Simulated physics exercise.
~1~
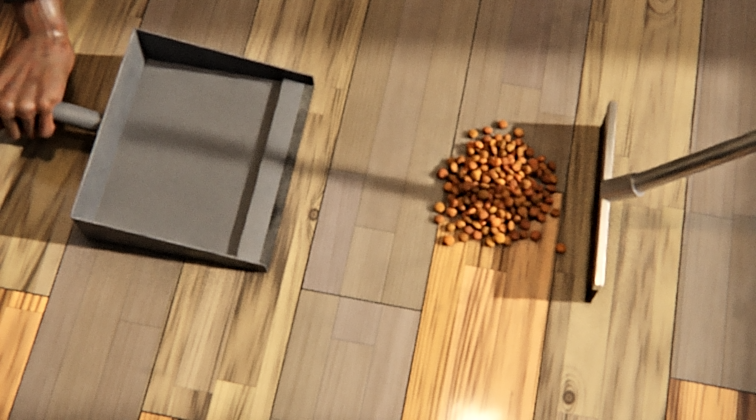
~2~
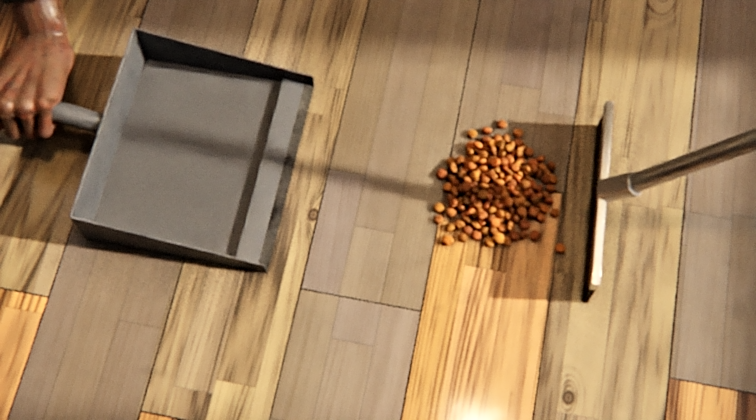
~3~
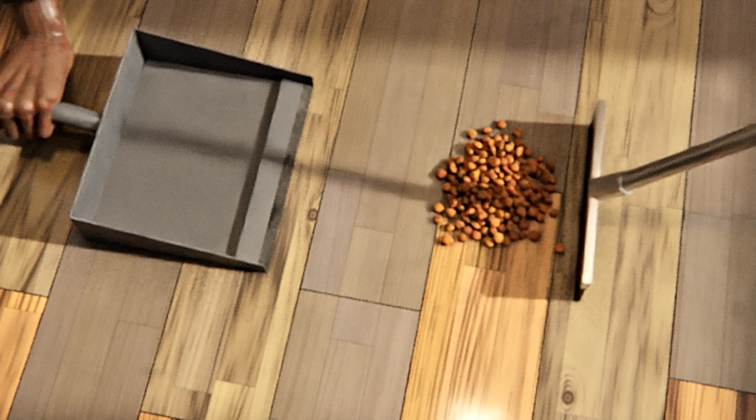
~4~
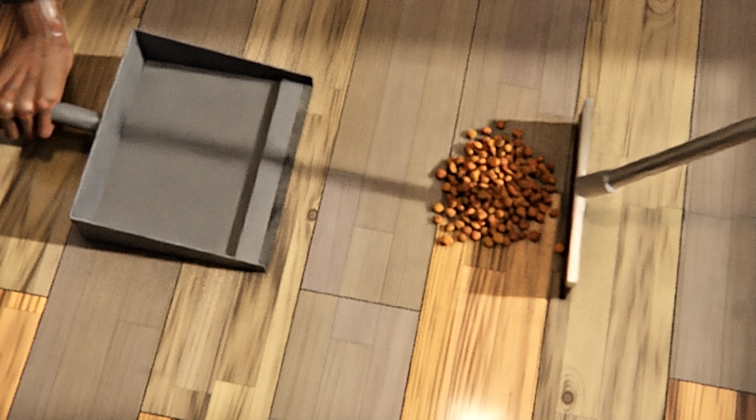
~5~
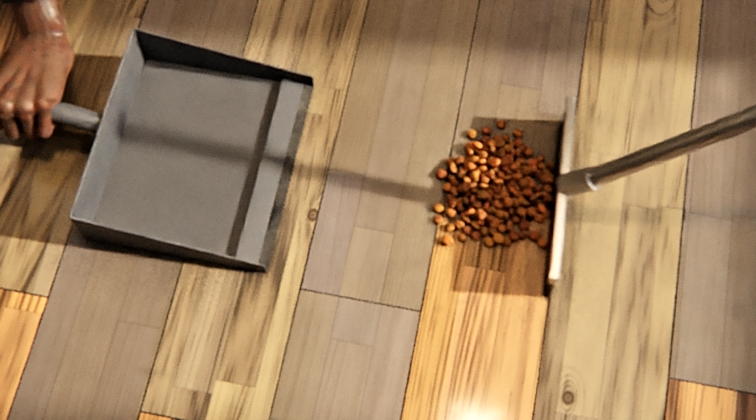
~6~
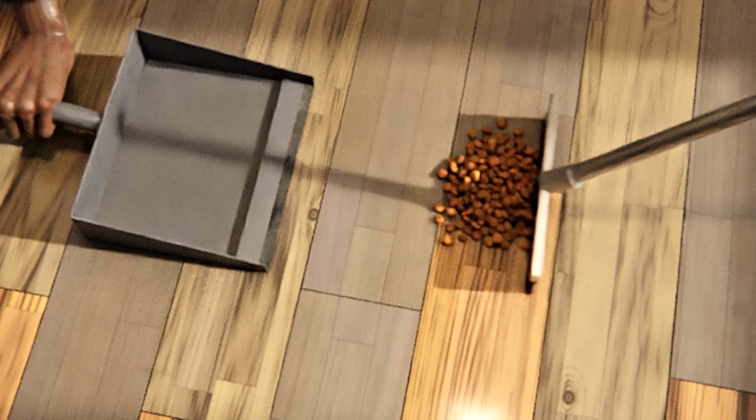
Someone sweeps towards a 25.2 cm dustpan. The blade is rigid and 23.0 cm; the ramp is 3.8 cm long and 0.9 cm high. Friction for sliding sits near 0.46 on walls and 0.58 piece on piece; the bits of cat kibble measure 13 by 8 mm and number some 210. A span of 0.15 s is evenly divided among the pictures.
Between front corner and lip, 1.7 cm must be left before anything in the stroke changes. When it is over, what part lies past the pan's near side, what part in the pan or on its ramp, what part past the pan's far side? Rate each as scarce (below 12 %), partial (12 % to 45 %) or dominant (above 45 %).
Ratings: Near side - scarce; pan - dominant; far side - scarce.
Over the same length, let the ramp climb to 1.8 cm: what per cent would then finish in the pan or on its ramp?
Something like 55 per cent, ramp included.
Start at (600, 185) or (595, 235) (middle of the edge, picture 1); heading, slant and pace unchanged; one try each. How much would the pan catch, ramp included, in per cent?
Roughly 55 % and 60 %.
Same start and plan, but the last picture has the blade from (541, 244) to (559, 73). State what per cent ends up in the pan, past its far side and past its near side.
Final per cent - pan 5, far 40, near 0.
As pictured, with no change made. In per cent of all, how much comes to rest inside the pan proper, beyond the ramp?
Something like 30 per cent of the whole.
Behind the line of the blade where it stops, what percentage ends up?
My guess is close to 5 per cent.
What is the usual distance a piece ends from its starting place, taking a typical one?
28 cm or thereabouts.
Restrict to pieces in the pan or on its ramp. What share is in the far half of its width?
Share: Approx. 60 %.
Then, 0.20 s after the last picture, middle of the blade 16 cm from the lip; 0 % over the lip, far side 5 %, near side 0 %.
Then, 0.33 s after the last picture, middle of the blade 7 cm from the lip; 0 % over the lip, far side 5 %, near side 0 %.
Then, 0.59 s after the last picture, middle of the blade 2 cm from the lip; 65 % over the lip, far side 5 %, near side 0 %.
In the end, near side 0 %, pan 65 %, far side 5 %, in front of the lip or behind the blade 30 %.
